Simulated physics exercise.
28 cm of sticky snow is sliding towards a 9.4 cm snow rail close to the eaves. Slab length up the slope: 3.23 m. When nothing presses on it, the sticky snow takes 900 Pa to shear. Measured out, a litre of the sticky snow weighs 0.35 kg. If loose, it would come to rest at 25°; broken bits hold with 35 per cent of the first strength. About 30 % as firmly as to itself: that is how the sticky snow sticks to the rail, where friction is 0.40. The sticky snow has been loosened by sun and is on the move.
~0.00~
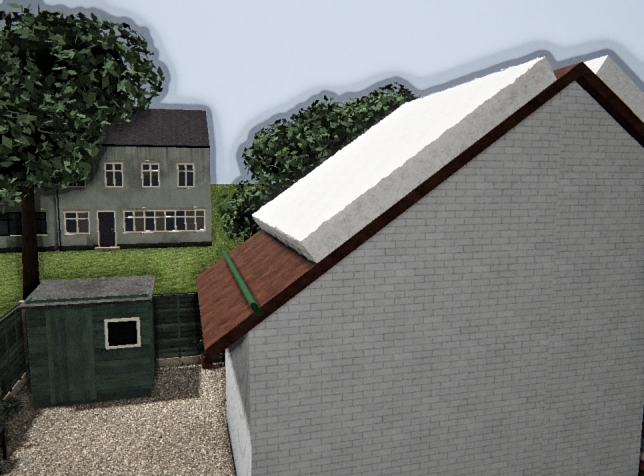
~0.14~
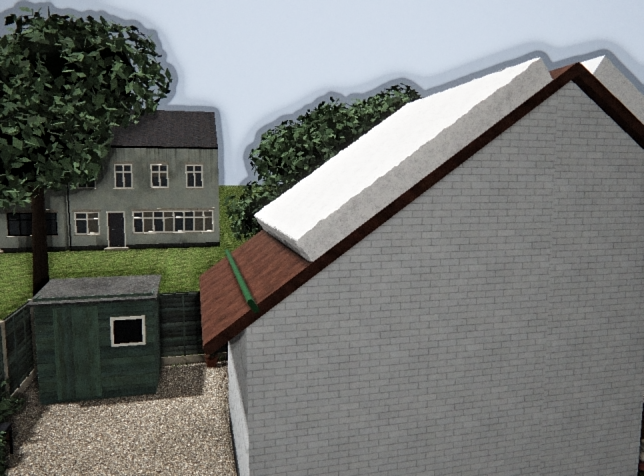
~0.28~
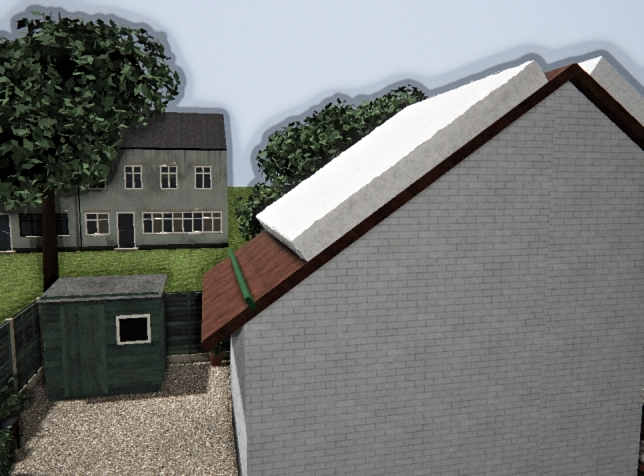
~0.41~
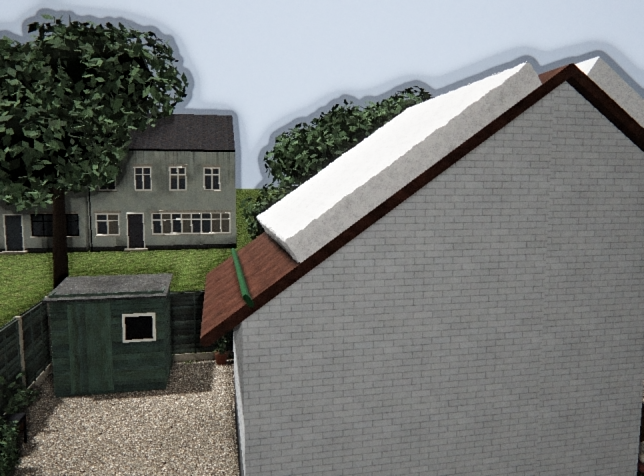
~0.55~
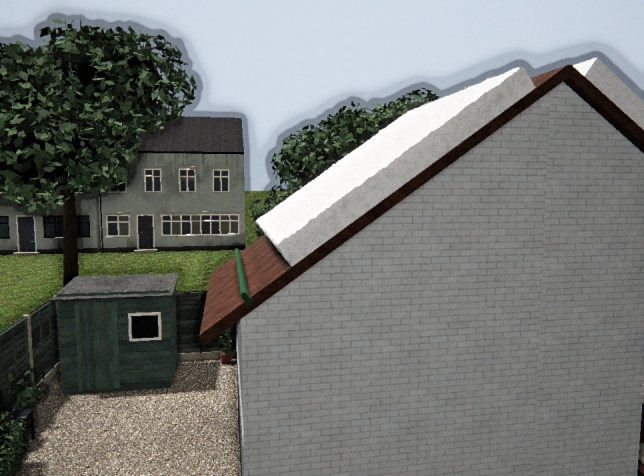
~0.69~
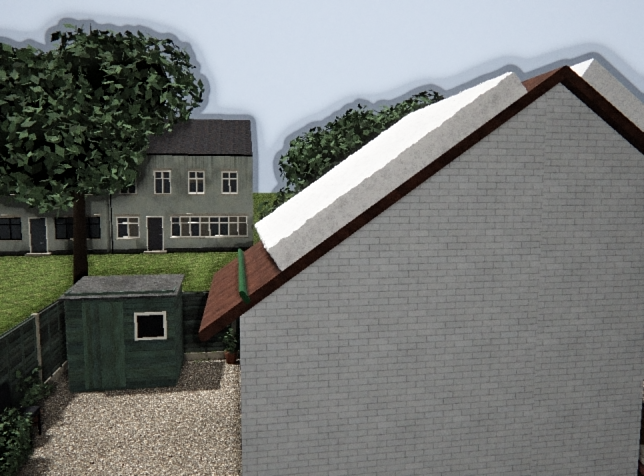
A thick white slab of snow slid slowly a short way down the reddish-brown roof of a pale brick building, while the view shifted slightly, moving the green shed and tree to the right.
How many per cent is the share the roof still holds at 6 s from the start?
I would say roughly 55 per cent.
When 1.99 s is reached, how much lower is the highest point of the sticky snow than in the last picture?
Measured change: Around 0.8 m.
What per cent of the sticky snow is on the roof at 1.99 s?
Something close to 90 in a hundred.
After 1.29 s, 100 % of the snow is on the roof.
After 1.99 s, 89 % of the snow is on the roof.
After 2.70 s, 73 % of the snow is on the roof.
After 3.40 s, 65 % of the snow is on the roof.
After 6.00 s, at the end, 55 % of the snow is on the roof.
